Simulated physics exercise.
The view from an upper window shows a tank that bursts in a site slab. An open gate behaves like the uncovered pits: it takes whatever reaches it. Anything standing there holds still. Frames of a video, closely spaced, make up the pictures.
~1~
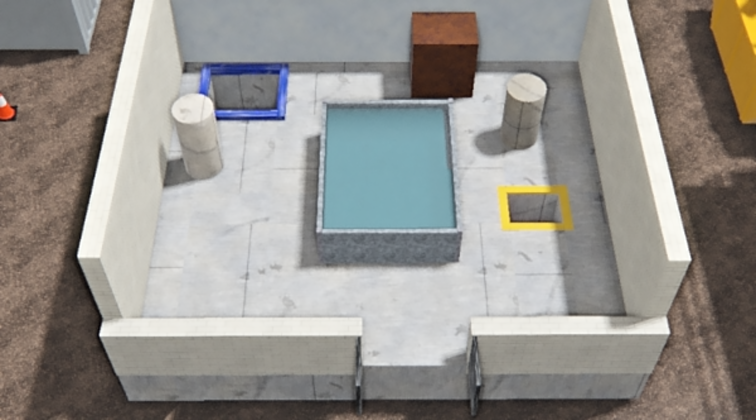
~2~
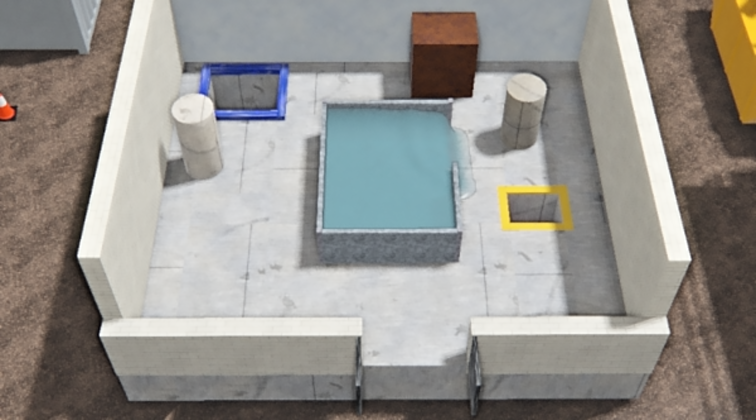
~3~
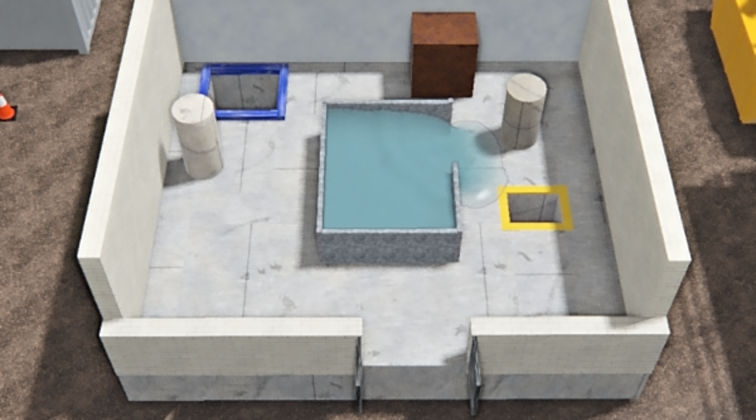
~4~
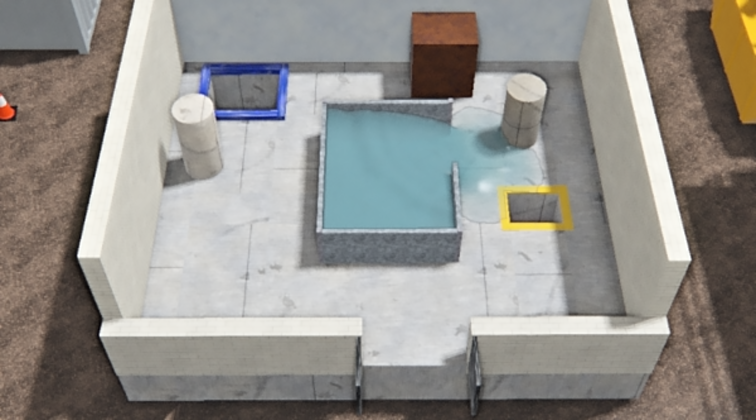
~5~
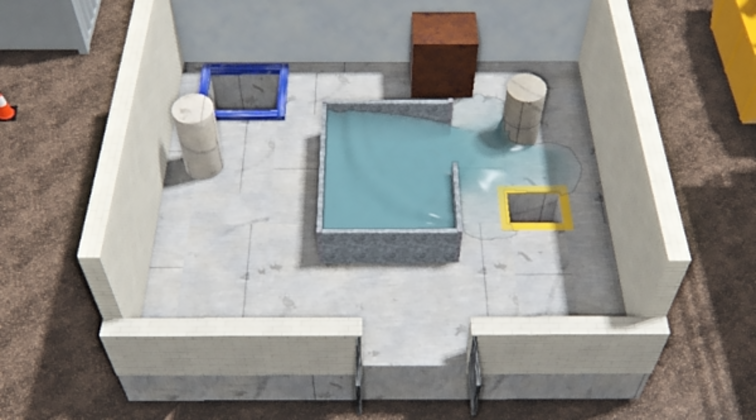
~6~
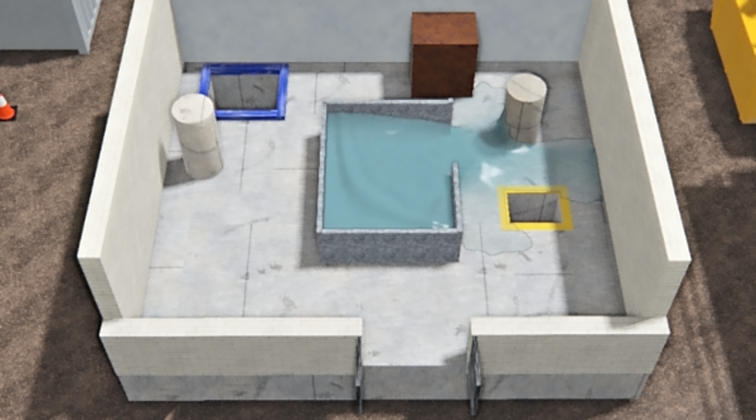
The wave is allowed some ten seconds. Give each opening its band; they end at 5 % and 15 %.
My prediction: The gate is likely to claim a small share beneath five per cent. The blue pit is likely to claim a small share beneath five per cent. The yellow pit is likely to claim a large share past fifteen per cent.
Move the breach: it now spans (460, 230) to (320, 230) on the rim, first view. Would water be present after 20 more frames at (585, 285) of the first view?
Short answer - sodden.
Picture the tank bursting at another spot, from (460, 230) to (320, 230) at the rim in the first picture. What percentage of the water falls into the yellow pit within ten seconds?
About 4 percent ends up in the yellow pit, by my reckoning.
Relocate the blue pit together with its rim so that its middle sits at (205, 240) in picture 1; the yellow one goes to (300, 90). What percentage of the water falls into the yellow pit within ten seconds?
Share for yellow: 10 in a hundred.
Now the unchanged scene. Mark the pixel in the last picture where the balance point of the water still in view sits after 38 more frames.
Roughly (444, 180).
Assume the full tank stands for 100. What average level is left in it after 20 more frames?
I'd put it near 40 per cent.
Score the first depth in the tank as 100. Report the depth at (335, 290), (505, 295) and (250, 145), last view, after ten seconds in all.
I'd put them at close to 6 per cent, then 6 per cent, then 4 per cent.
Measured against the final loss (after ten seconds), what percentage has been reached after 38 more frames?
My guess would be around 60 percent.
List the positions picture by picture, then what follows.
In the first frame, the water tank at (388, 167) is whole and still.
In the second frame, the front is at (455, 133), out from the gap at (449, 156).
In the third frame, the front is at (498, 192), out from the gap at (449, 156).
In the fourth frame, water pours out at (448, 157) and has run to (532, 192).
In the fifth frame, the front is at (575, 172), out from the gap at (449, 157).
In the sixth frame, water pours out at (449, 156) and has run to (599, 192).
A moment on, water covers 20 % of the floor; the gate 0 %, the blue pit 0 %, the yellow pit 3 %.
Next, water covers 30 % of the floor; the gate 0 %, the blue pit 0 %, the yellow pit 6 %.
Then, water covers 45 % of the floor; the gate 0 %, the blue pit 0 %, the yellow pit 11 %.
Later, water covers 75 % of the floor; the gate 1 %, the blue pit 0 %, the yellow pit 18 %.
In the end, water covers 90 % of the floor; the gate 2 %, the blue pit 1 %, the yellow pit 29 %.
